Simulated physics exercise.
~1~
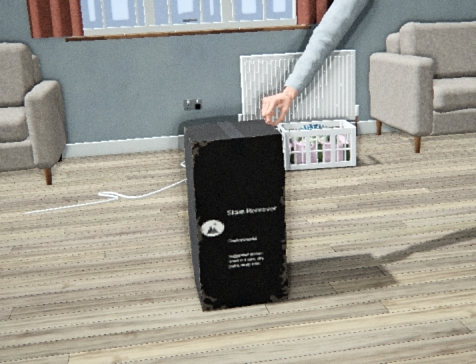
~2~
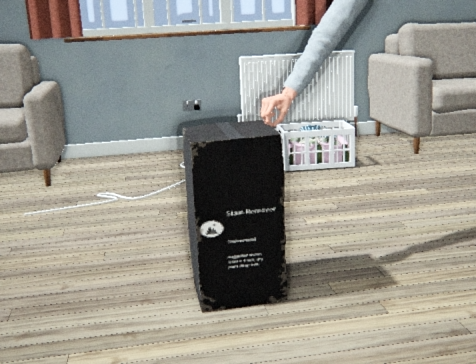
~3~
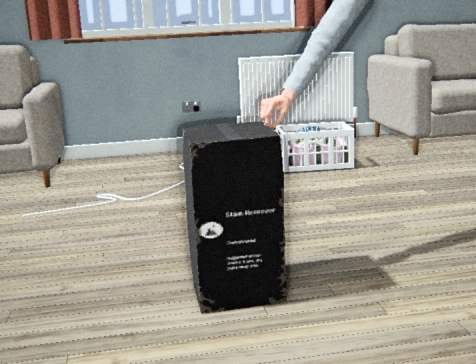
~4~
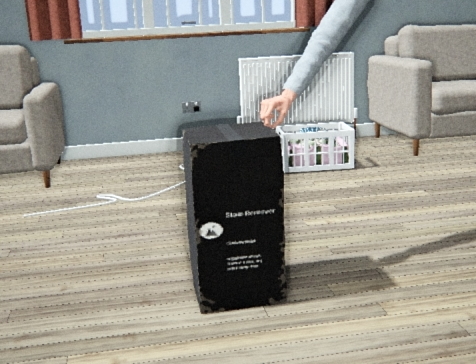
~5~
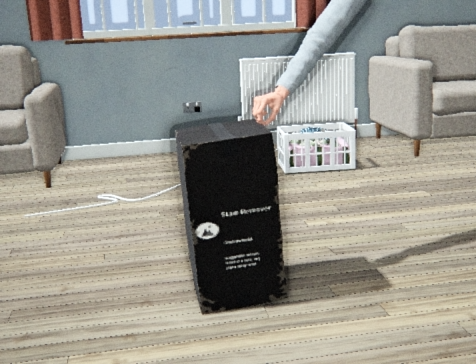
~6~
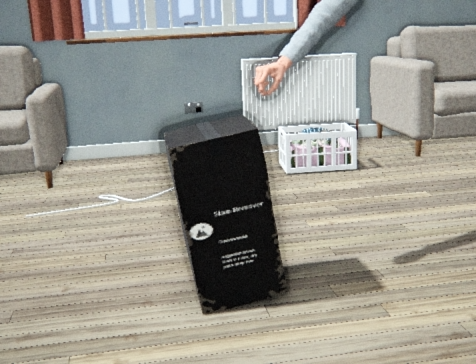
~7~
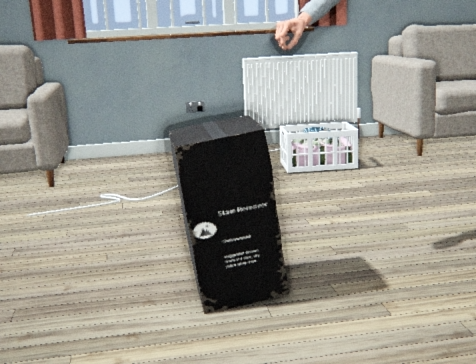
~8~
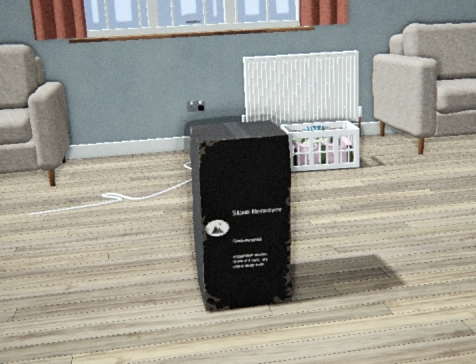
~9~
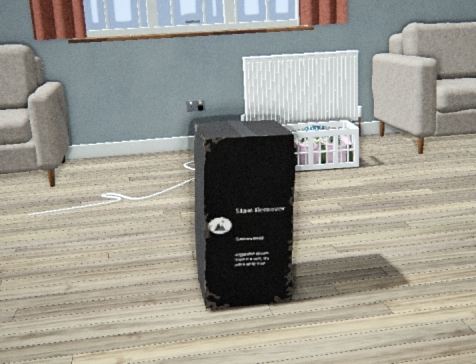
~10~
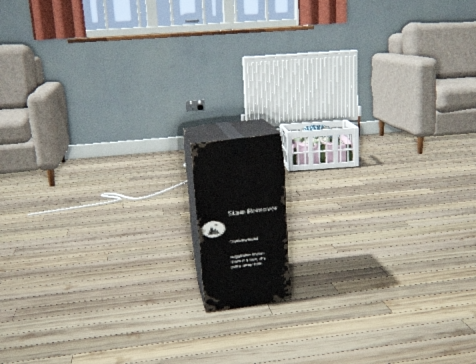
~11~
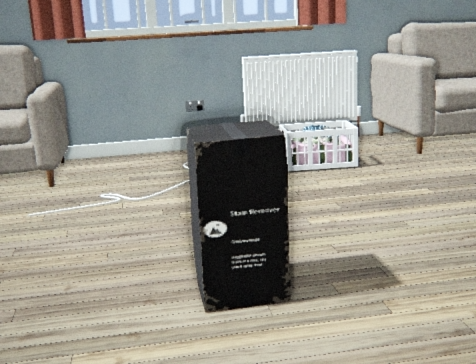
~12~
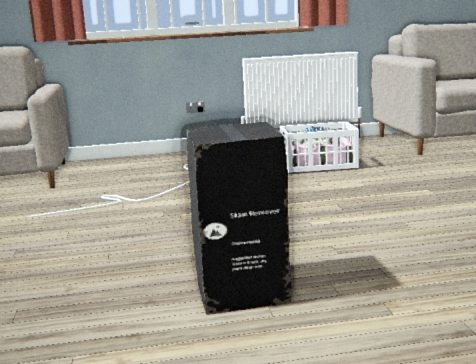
A tall black box with white lettering and scuffed corners stands on a pale wooden floor, seen from slightly above by a gently swaying camera. Behind it are a white radiator, a white basket, a white cable and a window with reddish curtains, with a grey armchair on either side. A hand reaches in from the upper right to the top of the box and pushes it, tipping it to the left. The hand lets go and withdraws upward while the box leans. The box then rocks back to the right, wobbles slightly and settles upright on its base.
